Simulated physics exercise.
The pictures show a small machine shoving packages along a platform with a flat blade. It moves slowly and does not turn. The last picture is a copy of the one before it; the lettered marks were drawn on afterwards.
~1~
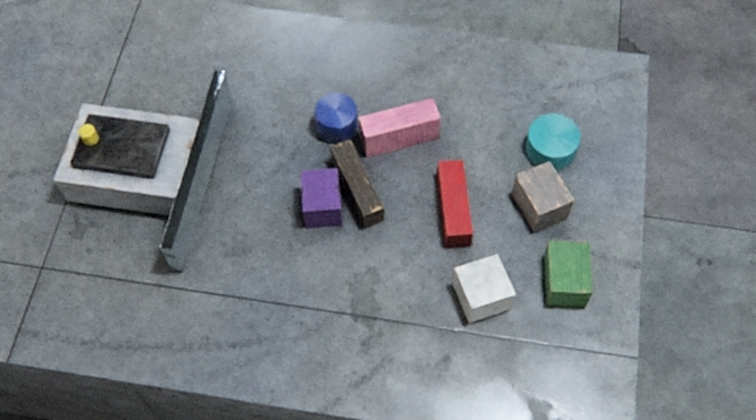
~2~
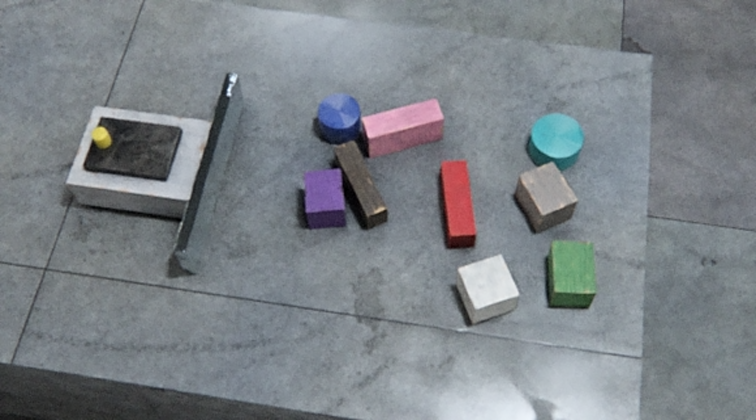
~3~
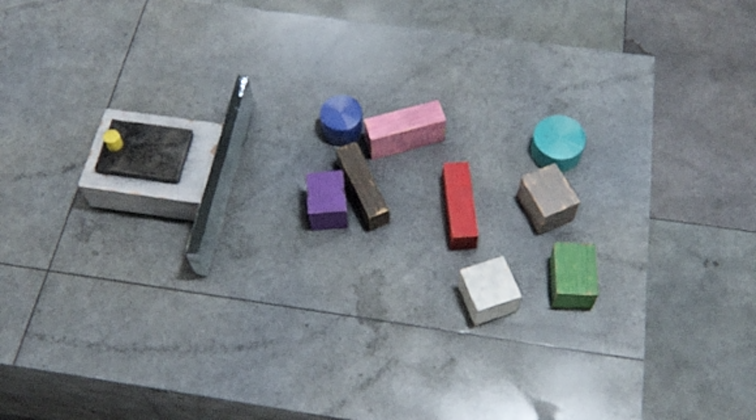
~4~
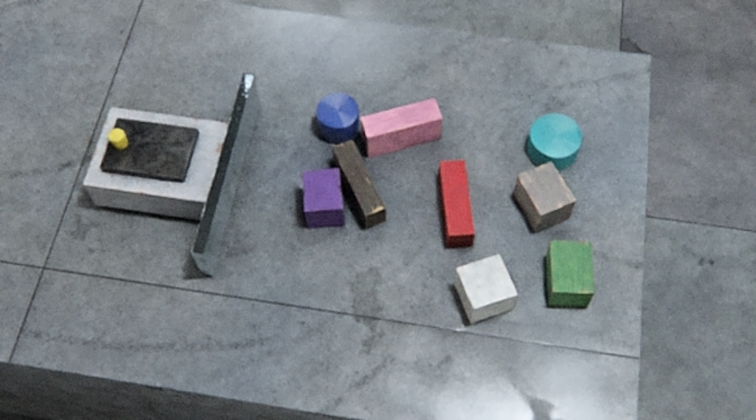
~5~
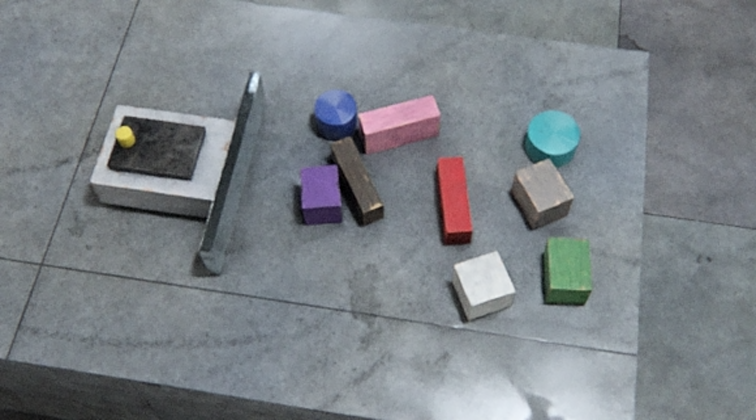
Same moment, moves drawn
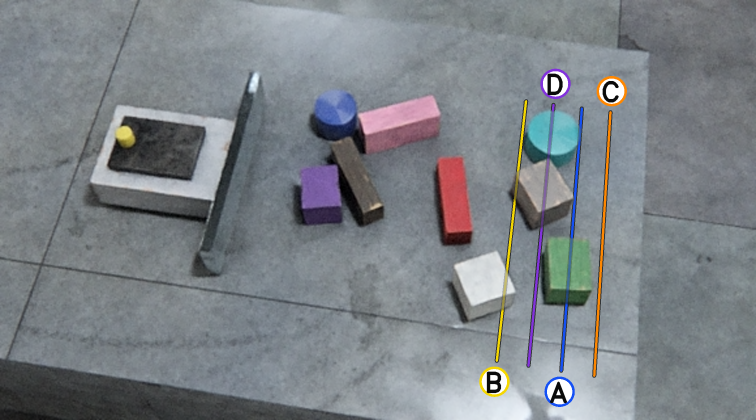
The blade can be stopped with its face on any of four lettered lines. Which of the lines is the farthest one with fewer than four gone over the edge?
Line A.
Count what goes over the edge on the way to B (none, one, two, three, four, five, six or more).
By then, none.
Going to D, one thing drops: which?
It is the turquoise canister.
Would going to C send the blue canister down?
No.
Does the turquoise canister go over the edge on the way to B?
By then, no.
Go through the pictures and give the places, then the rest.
In the first picture, red stick (455, 204); turquoise canister (553, 143); white crate (483, 289).
In the second picture, robot (139, 148); purple crate (325, 199).
In the third picture, robot (151, 151); black bar (362, 186).
In the fourth picture, robot (157, 150); grey crate (544, 198).
In the fifth picture, robot (163, 148); red stick (454, 201); turquoise canister (552, 140); white crate (483, 286).
On the marked copy, A at (572, 230); B at (512, 222); C at (603, 234); D at (542, 226).
Following A. Soon after the start, robot (283, 164); blue canister (394, 128); pink bar (426, 137).
Later, robot (405, 181); turquoise canister (592, 146); green crate (578, 281).
In the end, robot (503, 195); grey crate over the edge; red stick over the edge; three fallen.
As for the rest, B is within the limit but short; C drops five; D is within the limit but short.
